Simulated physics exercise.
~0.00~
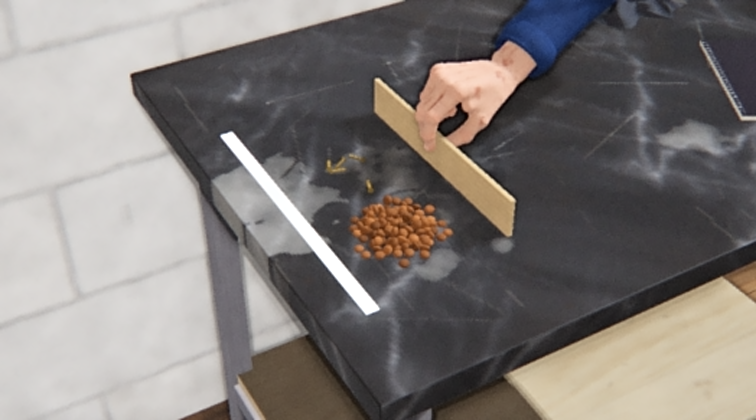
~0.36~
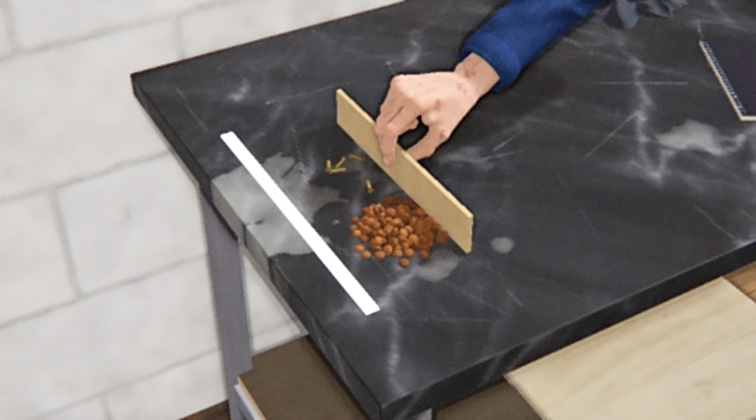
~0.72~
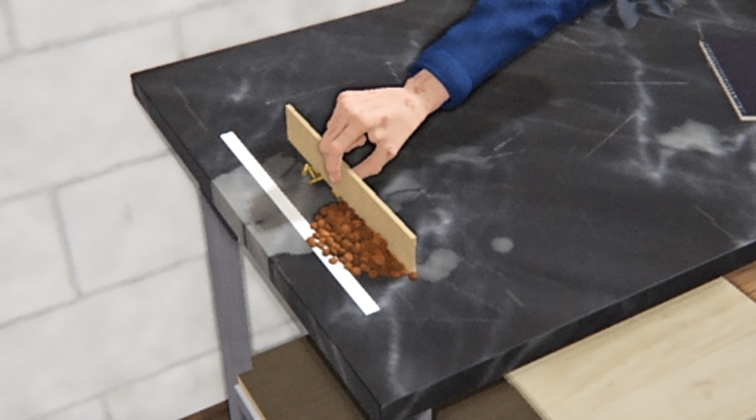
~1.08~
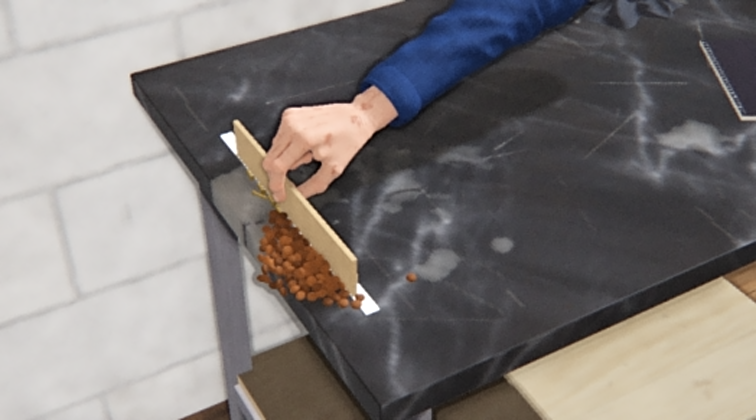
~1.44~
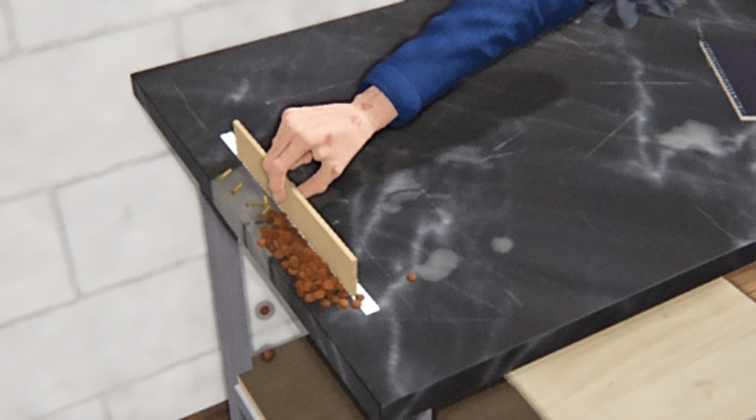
On a dark marbled table, a hand in a blue sleeve slid an upright piece of card left, sweeping a brown pile and some small yellowish bits along until it stopped at the white tape, where some brown pieces dropped off the edge.
